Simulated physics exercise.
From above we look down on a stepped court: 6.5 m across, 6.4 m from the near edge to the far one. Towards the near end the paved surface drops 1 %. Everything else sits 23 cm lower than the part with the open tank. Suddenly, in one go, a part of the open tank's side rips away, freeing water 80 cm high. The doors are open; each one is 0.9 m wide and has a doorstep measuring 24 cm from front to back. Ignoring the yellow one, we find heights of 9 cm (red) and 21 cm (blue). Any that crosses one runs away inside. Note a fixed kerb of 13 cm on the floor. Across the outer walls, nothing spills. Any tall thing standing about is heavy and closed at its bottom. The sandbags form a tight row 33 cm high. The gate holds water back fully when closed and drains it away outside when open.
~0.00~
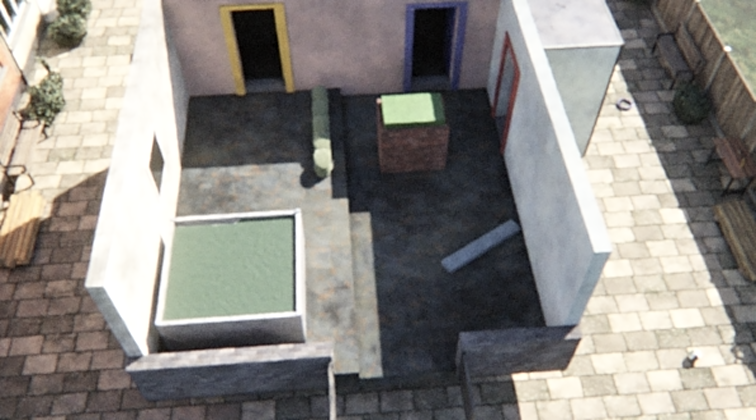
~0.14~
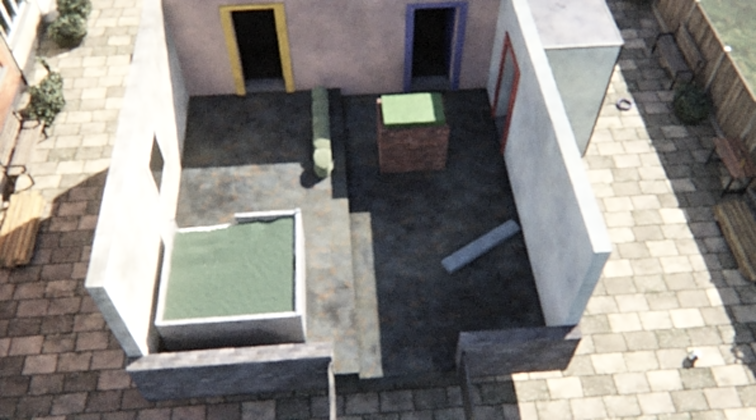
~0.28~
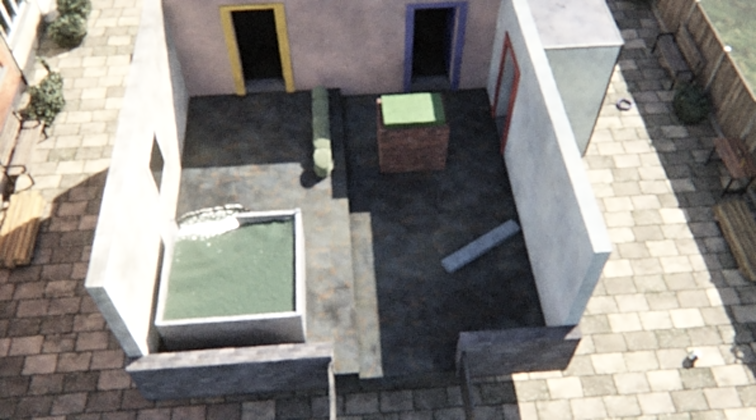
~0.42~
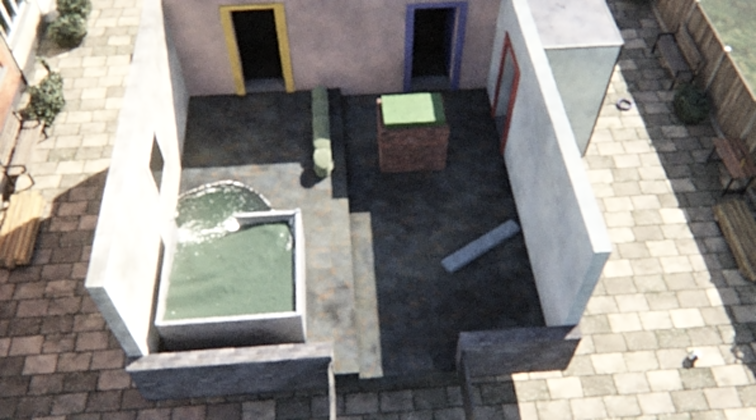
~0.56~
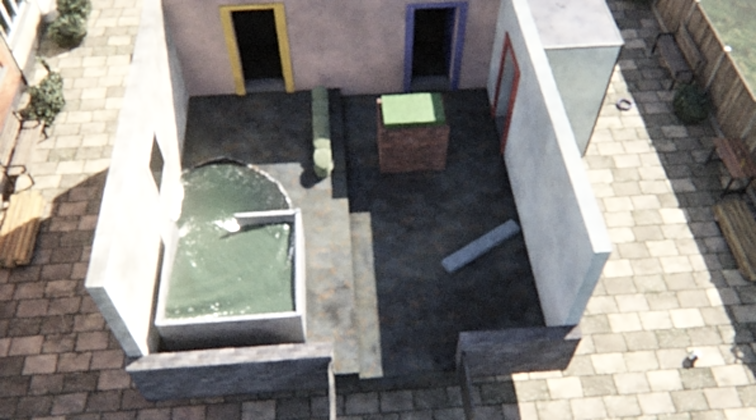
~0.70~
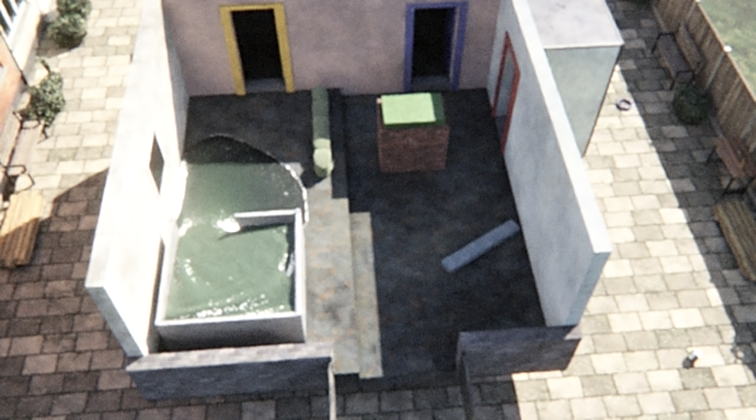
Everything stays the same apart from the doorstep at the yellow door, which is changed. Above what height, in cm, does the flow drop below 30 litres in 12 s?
About 28 cm.
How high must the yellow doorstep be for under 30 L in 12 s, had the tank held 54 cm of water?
Roughly 17 cm high.
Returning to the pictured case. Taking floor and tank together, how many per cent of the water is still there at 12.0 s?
Remaining share: Around 82 %.
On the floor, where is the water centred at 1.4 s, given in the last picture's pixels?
Roughly (231, 246).
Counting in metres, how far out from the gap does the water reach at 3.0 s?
About 6.0 m.
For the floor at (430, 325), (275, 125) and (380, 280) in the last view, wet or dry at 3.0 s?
Taking the spots one by one: Untouched, swamped, untouched.
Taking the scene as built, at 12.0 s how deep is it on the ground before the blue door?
Roughly 2.5 cm deep.
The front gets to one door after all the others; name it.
The red one comes last.
After 1.4 s water covers 25 % of the floor, deepest (50 cm) near (189, 99); 18 cm at the yellow door, 0 litres in over its 16 cm doorstep.
After 3.0 s water covers 35 % of the floor, deepest (40 cm) near (307, 98); 33 cm at the yellow door, 96 litres in over its 16 cm doorstep.
After 12.0 s water covers 90 % of the floor, deepest (13 cm) near (202, 241); 11 cm at the yellow door, 221 litres in over its 16 cm doorstep.
At the yellow door as built, the water arrived by 1.3 s and peaked near 34 cm at 2.2 s.
Run again over the same 12 s with other heights there, 49 litres in over 25.5 cm, 5 litres over 34.5 cm. The limit of 30 litres is kept from about 28 cm up.
